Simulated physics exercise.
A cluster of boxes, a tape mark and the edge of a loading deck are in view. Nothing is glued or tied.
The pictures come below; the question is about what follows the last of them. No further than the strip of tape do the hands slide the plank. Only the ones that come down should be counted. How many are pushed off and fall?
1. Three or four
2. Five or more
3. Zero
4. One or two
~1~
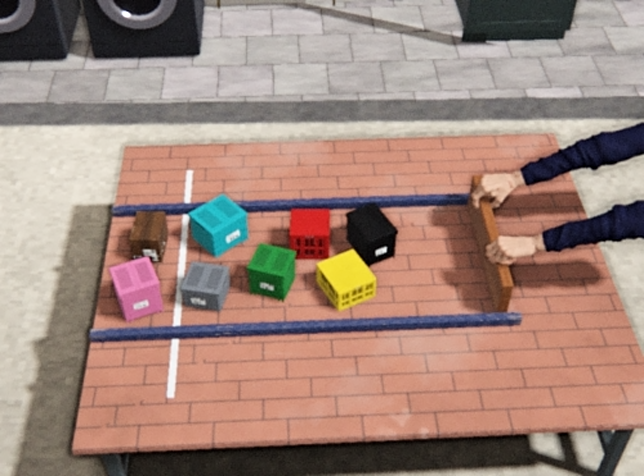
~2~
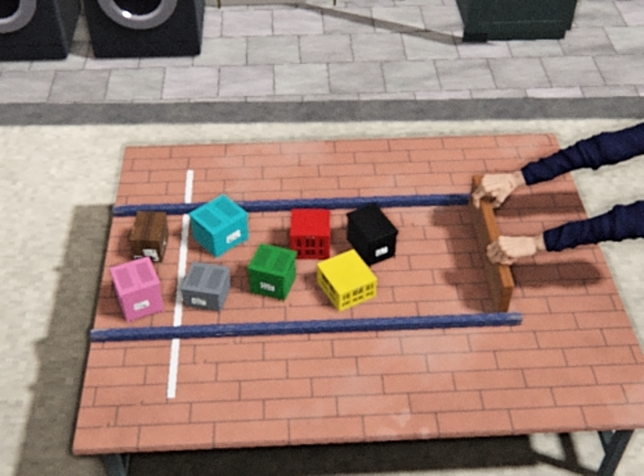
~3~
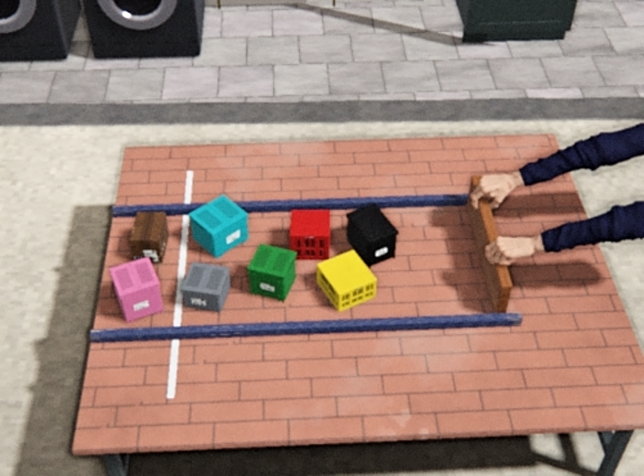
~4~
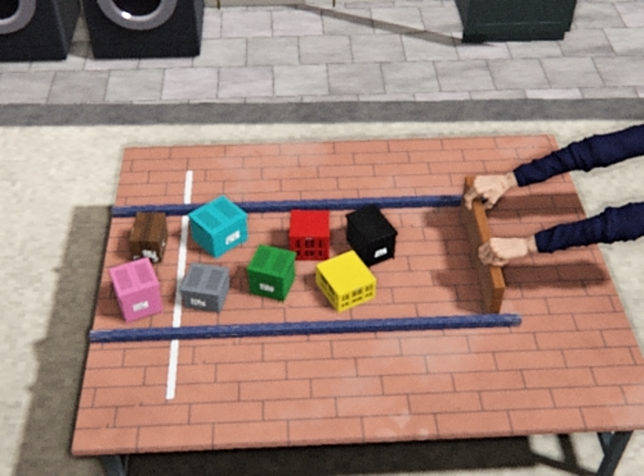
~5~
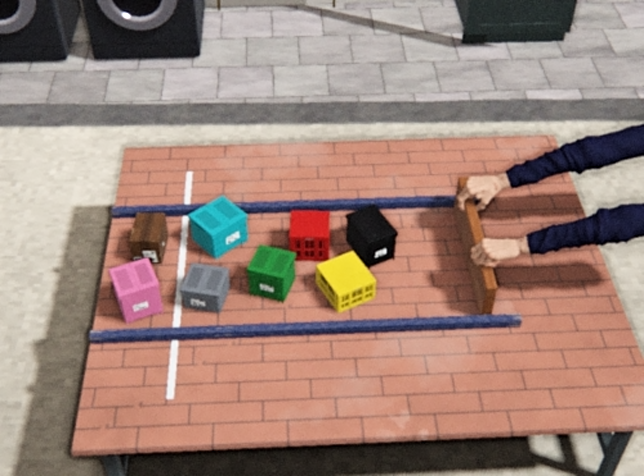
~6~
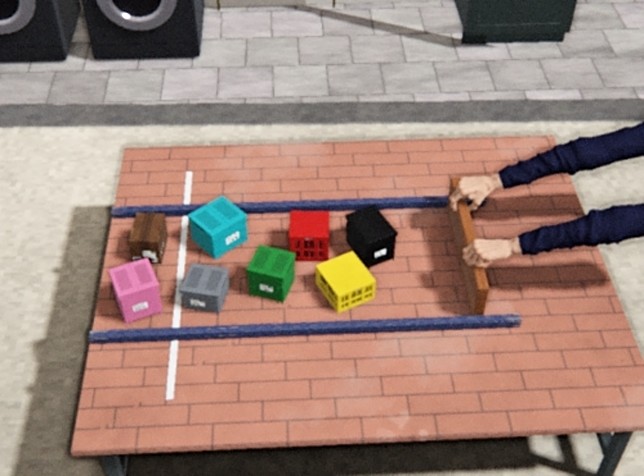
Option 1: Three or four.
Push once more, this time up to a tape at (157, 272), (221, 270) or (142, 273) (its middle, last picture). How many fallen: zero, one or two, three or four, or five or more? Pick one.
In order: Five or over, then one or two, then five or over.
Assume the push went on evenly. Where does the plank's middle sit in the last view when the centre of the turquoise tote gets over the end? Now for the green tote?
For the turquoise tote at (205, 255), for the green tote at (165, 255).
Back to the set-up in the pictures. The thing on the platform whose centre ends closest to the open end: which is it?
It's the green tote.
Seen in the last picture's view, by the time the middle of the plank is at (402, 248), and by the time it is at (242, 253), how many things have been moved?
Counts: 0 and 8.
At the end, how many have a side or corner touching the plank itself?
It adds up to 2.
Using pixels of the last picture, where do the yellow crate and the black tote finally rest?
In order, first (156, 283), then (163, 240).
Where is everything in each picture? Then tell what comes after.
In the first picture, pink tote (137, 290); brown parcel (150, 237); grey tote (206, 287); plank (489, 243); tape (181, 270).
In the second picture, brown parcel (150, 237); turquoise tote (220, 227).
In the third picture, grey tote (207, 288); plank (487, 243).
In the fourth picture, pink tote (137, 291); green tote (272, 274).
In the fifth picture, brown parcel (149, 238); yellow crate (346, 282).
In the sixth picture, pink tote (136, 292); brown parcel (149, 238); grey tote (206, 289); plank (466, 245); tape (181, 271).
Soon after, none off yet; pink tote at rest near (136, 292); brown parcel at rest near (149, 238); grey tote at rest near (206, 289).
Then, none off yet; pink tote at rest near (136, 292); brown parcel at rest near (149, 238); grey tote moving near (202, 290).
Further on, none off yet; pink tote moved about its own width near (90, 290); brown parcel moved about its own width near (102, 240); grey tote moved well along near (132, 296).
By the end, the number that fall off is three or four; fallen, turquoise tote, grey tote, brown parcel and pink tote.
